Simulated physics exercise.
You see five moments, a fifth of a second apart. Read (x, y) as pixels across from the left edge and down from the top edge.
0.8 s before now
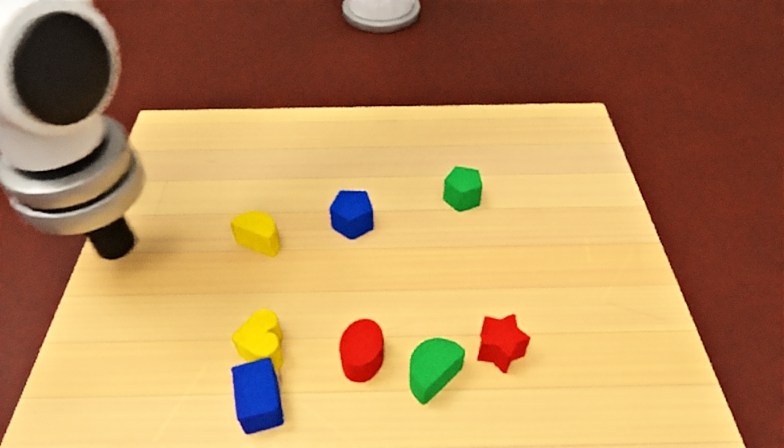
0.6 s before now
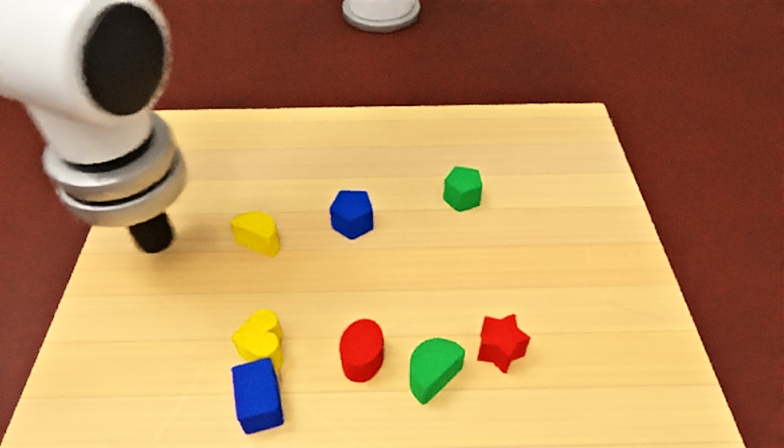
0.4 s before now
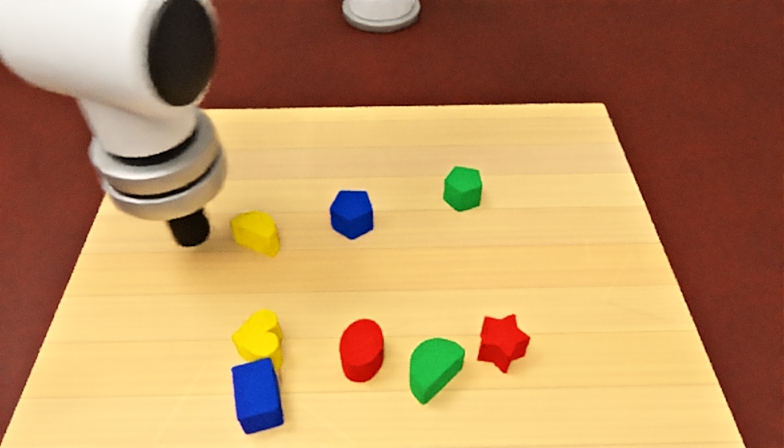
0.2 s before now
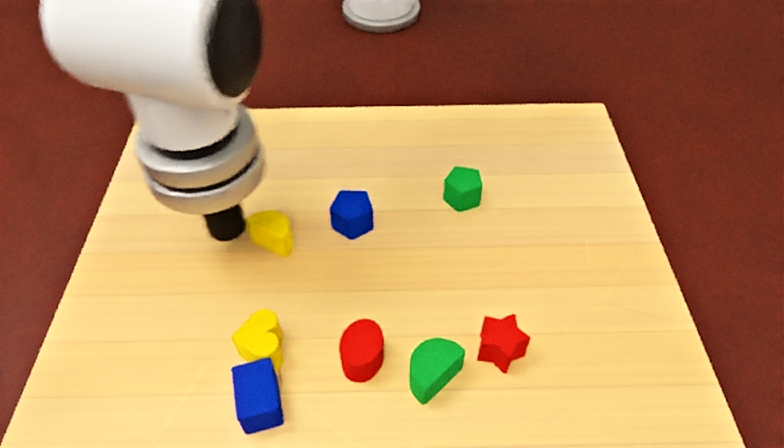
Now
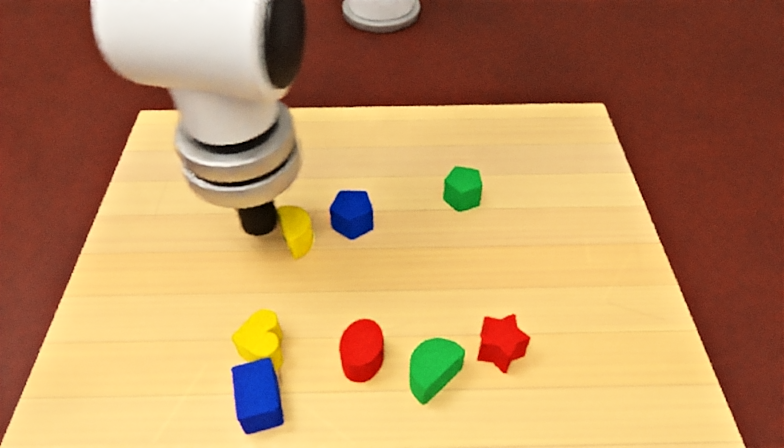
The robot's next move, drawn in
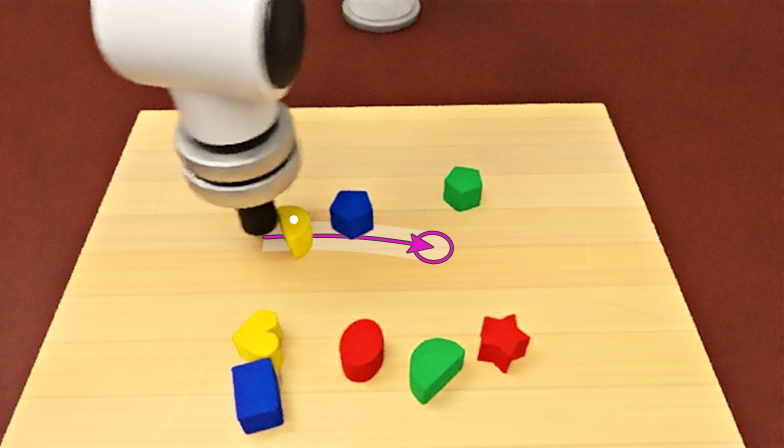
White robot arm moving right across a wooden board, pushing a yellow half-round block toward a blue pentagonal block.
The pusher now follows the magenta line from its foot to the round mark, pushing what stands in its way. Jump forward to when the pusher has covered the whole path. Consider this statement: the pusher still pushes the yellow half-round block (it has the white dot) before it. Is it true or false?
My answer: True.
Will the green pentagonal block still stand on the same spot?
I'd say yes.
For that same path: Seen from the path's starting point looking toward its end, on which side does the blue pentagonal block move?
Facing the way the path runs, start to end, you'll find the blue pentagonal block has shifted left.
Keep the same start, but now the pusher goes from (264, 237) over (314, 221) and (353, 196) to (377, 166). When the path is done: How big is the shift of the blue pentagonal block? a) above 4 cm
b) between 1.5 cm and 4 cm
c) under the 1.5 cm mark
The one that fits is b, between 1.5 cm and 4 cm.
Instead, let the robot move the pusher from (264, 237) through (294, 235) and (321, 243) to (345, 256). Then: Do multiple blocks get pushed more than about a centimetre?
Final answer: Yes.
The drawn path runs from (264, 237) through (349, 237) to (433, 247); the dot is on the yellow half-round block.
On the path given first. One third of the way, pusher (319, 222); yellow half-round block (349, 218), turned 25° clockwise; blue pentagonal block (372, 196).
Two thirds of the way, pusher (377, 225); yellow half-round block (406, 227), turned 35° clockwise; blue pentagonal block (387, 191), turned 25° anticlockwise.
At the end, pusher (434, 233); yellow half-round block (463, 239), turned 60° clockwise; blue pentagonal block (387, 191), turned 25° anticlockwise; green pentagonal block not moved.
